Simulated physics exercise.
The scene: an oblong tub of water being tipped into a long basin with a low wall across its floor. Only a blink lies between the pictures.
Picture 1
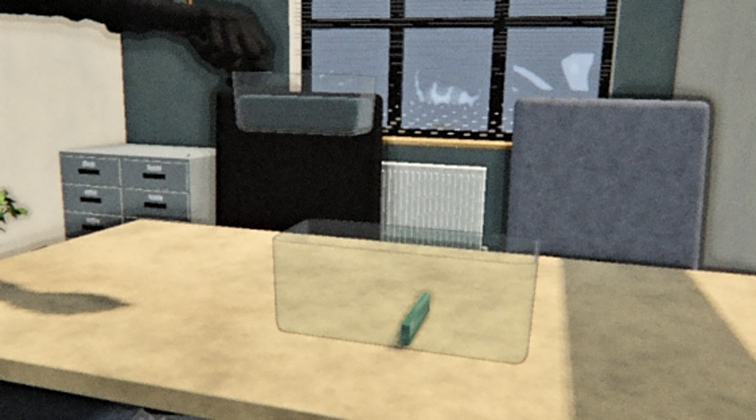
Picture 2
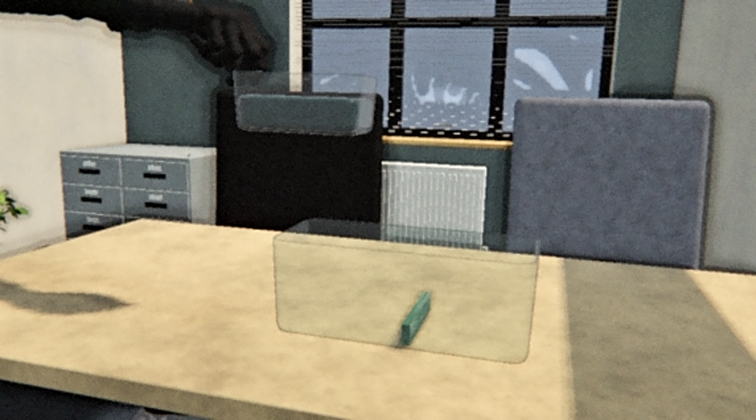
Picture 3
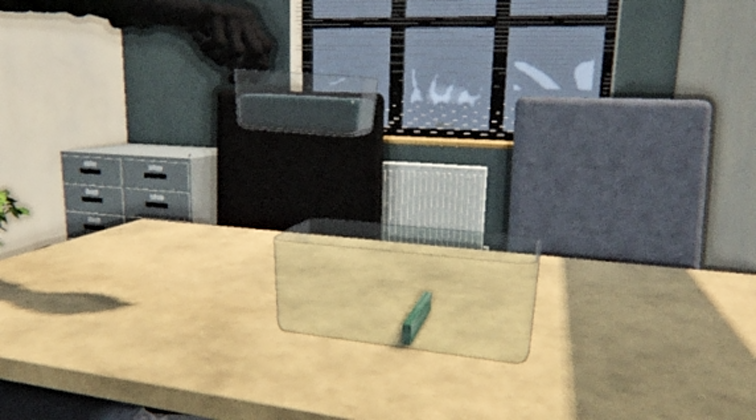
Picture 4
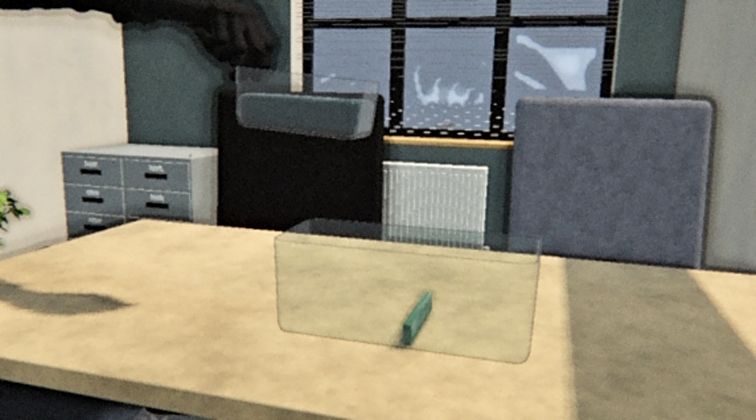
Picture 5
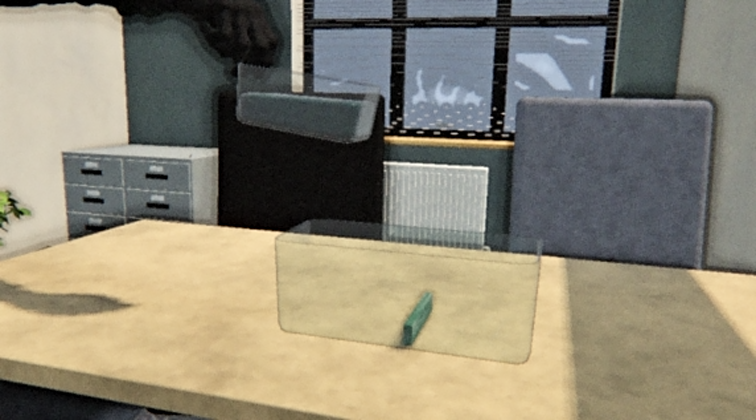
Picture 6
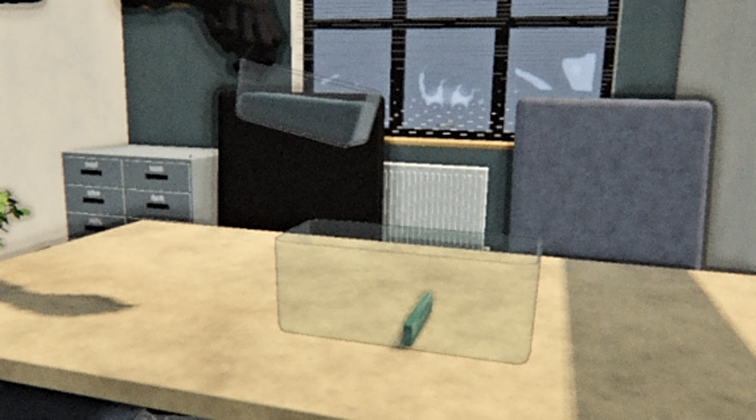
To begin with, a dark hand at the upper left holds a small clear tub of bluish-green water nearly level above a larger clear basin on a table, with a short green wall on its floor. Then the tub gradually tilts, its right end dipping slightly, while the basin stays still.
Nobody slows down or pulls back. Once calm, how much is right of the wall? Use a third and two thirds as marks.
In the end from a third to two thirds is right of the wall.
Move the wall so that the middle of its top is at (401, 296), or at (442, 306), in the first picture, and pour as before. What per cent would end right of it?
Roughly 55 per cent, and 5 per cent.
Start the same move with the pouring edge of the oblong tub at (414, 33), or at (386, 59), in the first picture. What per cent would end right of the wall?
Roughly 65 per cent, and 60 per cent.
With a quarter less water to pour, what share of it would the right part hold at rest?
About 20 per cent.
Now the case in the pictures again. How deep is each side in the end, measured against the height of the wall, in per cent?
Some 50 per cent left and 40 right.
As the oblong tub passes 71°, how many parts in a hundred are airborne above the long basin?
Some 45 per cent.
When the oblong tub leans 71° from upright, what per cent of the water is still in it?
Some 40 per cent.
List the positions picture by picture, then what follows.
Tilt 0°; pouring edge (369, 78); surface from (252, 98) to (367, 100); the long basin's rim runs from (291, 230) to (538, 252); the wall's top is at (417, 309), in the first frame.
Tilt 1°; pouring edge (369, 78); surface from (252, 97) to (367, 100), in the second frame.
Tilt 2°; pouring edge (370, 80); surface from (253, 96) to (368, 100), in the third frame.
Tilt 5°; pouring edge (372, 83); surface from (254, 96) to (369, 102), in the fourth frame.
Tilt 8°; pouring edge (373, 88); surface from (254, 96) to (370, 104), in the fifth frame.
Tilt 12°; pouring edge (374, 93); surface from (254, 95) to (369, 104), in the sixth frame.
A moment on, the oblong tub is tipped part way and 39 per cent is still to pour, 9 is left of the wall and 8 right of it.
Next, the oblong tub is tipped right over and 5 per cent is still to pour, 45 is left of the wall and 40 right of it.
Then the oblong tub is tipped right over and 0 per cent is still to pour, 57 is left of the wall and 41 right of it.
Later the oblong tub is tipped right over and 0 per cent is still to pour, 57 is left of the wall and 41 right of it.
In the end 57 per cent lies left of the wall, 41 right of it and 2 outside.
